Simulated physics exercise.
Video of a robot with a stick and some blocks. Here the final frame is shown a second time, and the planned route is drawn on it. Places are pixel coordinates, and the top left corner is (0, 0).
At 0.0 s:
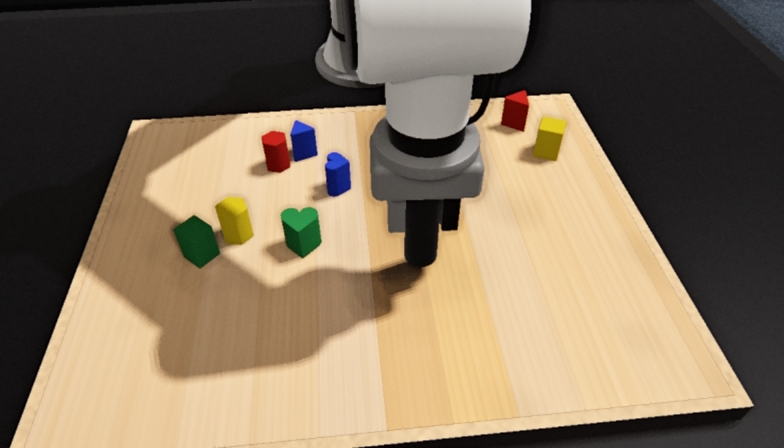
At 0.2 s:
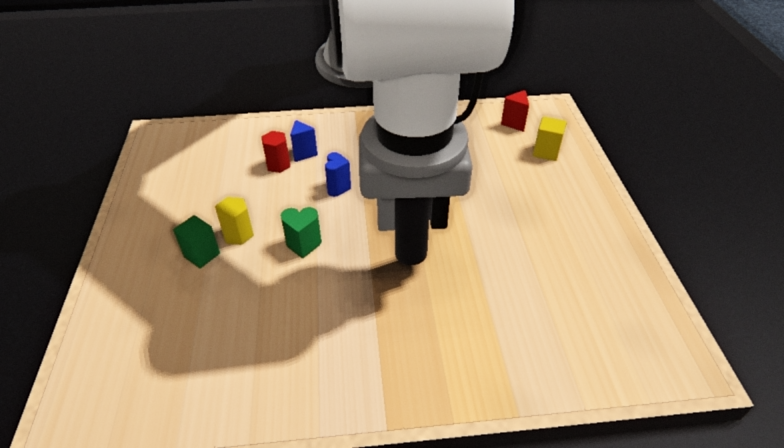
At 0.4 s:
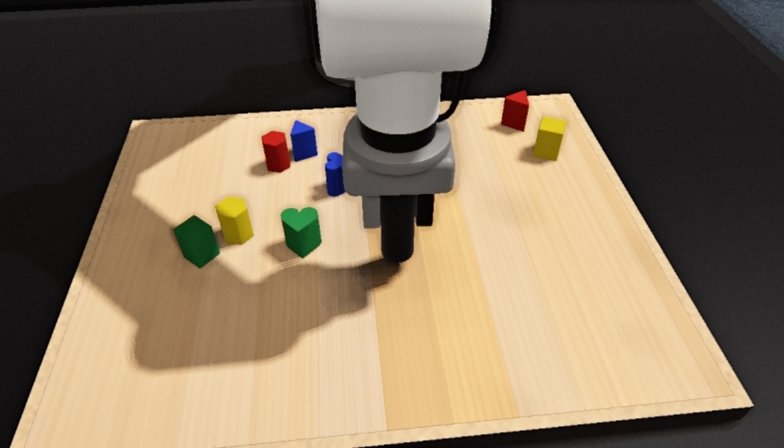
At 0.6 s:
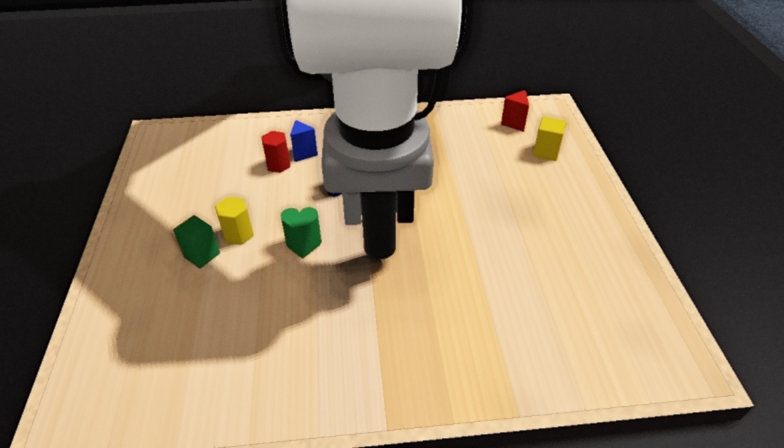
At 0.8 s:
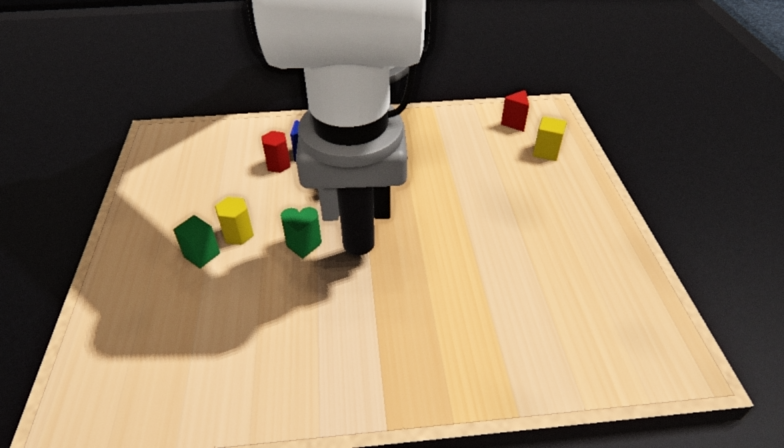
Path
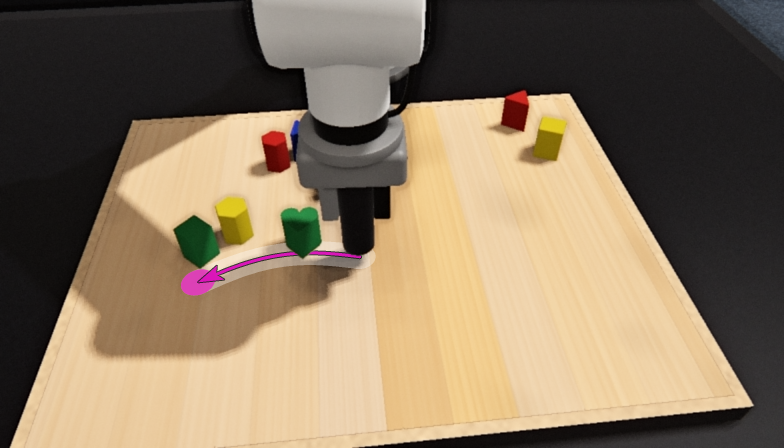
We see a robot arm with a black stick over a wooden board of red, blue, green and yellow blocks; the arm glides steadily left, passing in front of the blue heart and nearing the green heart, while the blocks stay still.
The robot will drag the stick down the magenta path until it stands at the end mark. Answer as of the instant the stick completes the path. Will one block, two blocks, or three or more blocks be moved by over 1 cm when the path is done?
The count is one.
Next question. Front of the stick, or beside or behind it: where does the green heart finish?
Expect to find it next to or behind the stick.
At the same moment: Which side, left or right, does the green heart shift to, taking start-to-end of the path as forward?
Displaced right.
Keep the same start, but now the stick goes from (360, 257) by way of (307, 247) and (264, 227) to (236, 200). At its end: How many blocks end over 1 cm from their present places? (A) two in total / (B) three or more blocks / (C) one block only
The one that fits is A, two in total.
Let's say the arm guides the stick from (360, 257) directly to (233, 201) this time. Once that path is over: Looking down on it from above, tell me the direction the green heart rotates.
Looking down on the board, it turns counter-clockwise.
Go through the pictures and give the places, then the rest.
In the first frame, stick's lower end at (421, 255); green square piece at (192, 227); green heart at (299, 217).
In the second frame, stick at (411, 254); blocks still.
In the third frame, stick at (397, 251); blocks still.
In the fourth frame, stick at (380, 248); blocks still.
In the fifth frame, stick at (359, 244); green square piece at (192, 227); green heart at (299, 217).
Drawn move, from (360, 257) through (306, 253) and (252, 261) to (198, 282).
The first path, step by step. One third of the way, stick at (303, 240); green heart at (278, 212).
Two thirds of the way, stick at (248, 249); green heart at (261, 208), turned 30° clockwise.
At the end, stick at (193, 270); green square piece still; green heart at (261, 208), turned 30° clockwise.
